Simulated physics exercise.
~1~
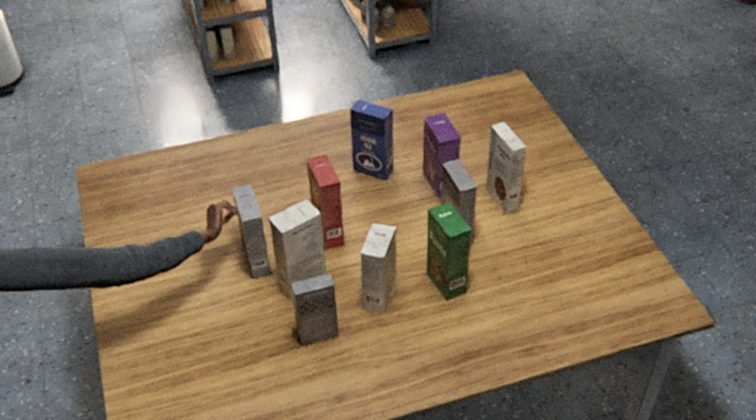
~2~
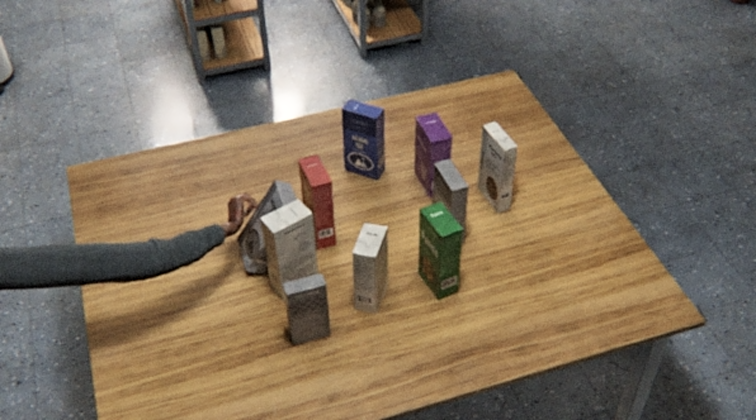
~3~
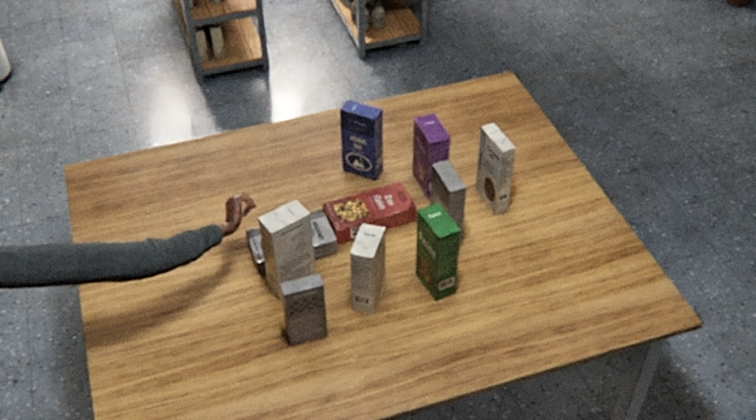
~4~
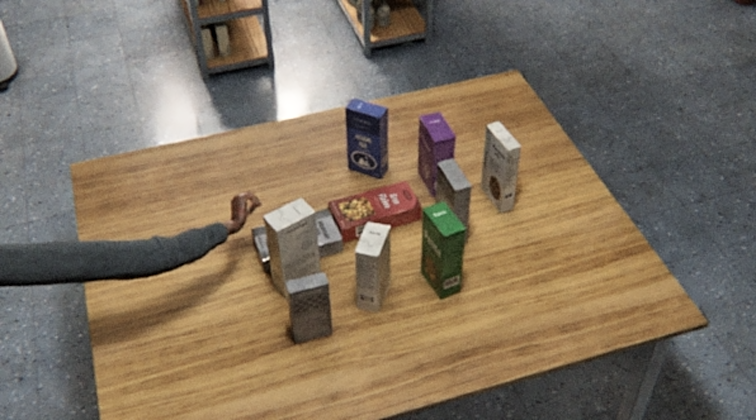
A hand tipping a grey box into a red one on a crowded wooden table, both ending flat while the rest stand.
